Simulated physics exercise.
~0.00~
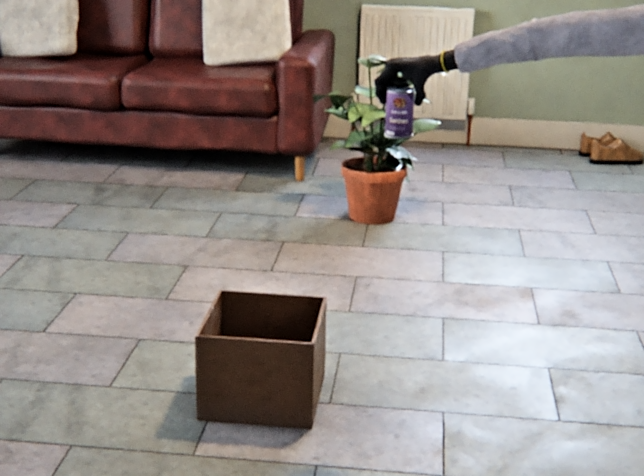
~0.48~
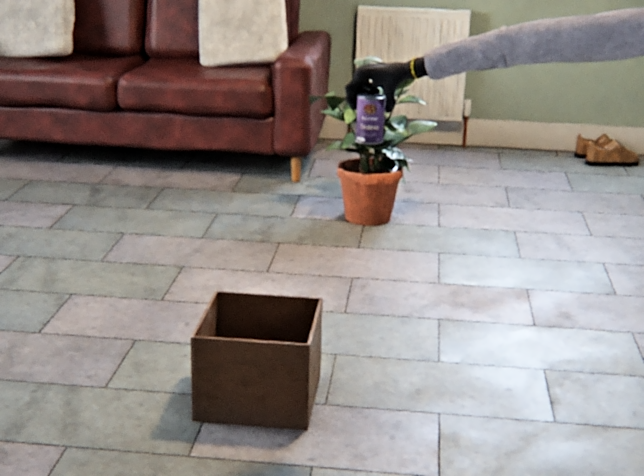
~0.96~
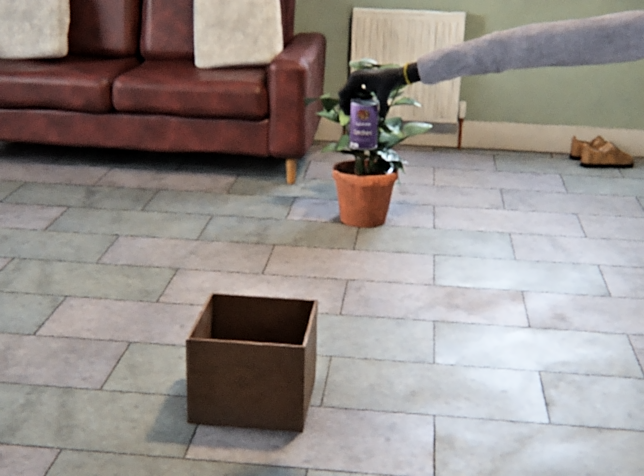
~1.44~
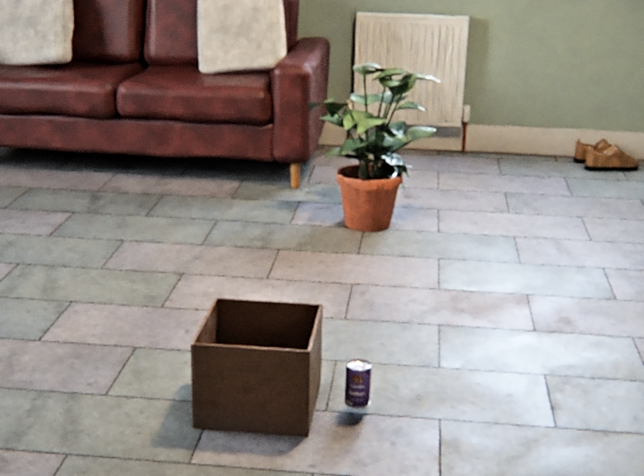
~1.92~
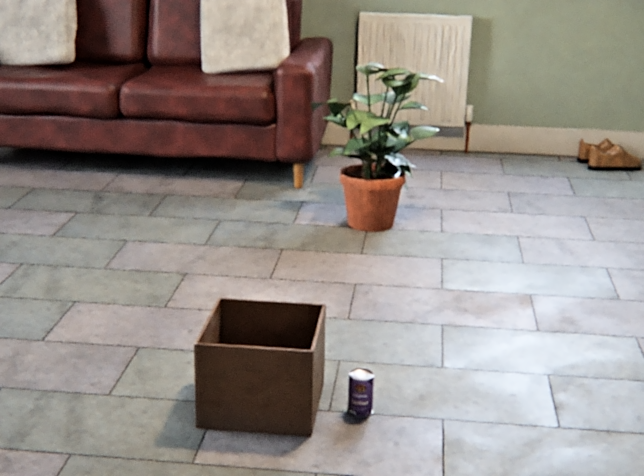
A gloved hand holding a purple tin above an open brown box, then releasing it, the tin landing outside on the right.
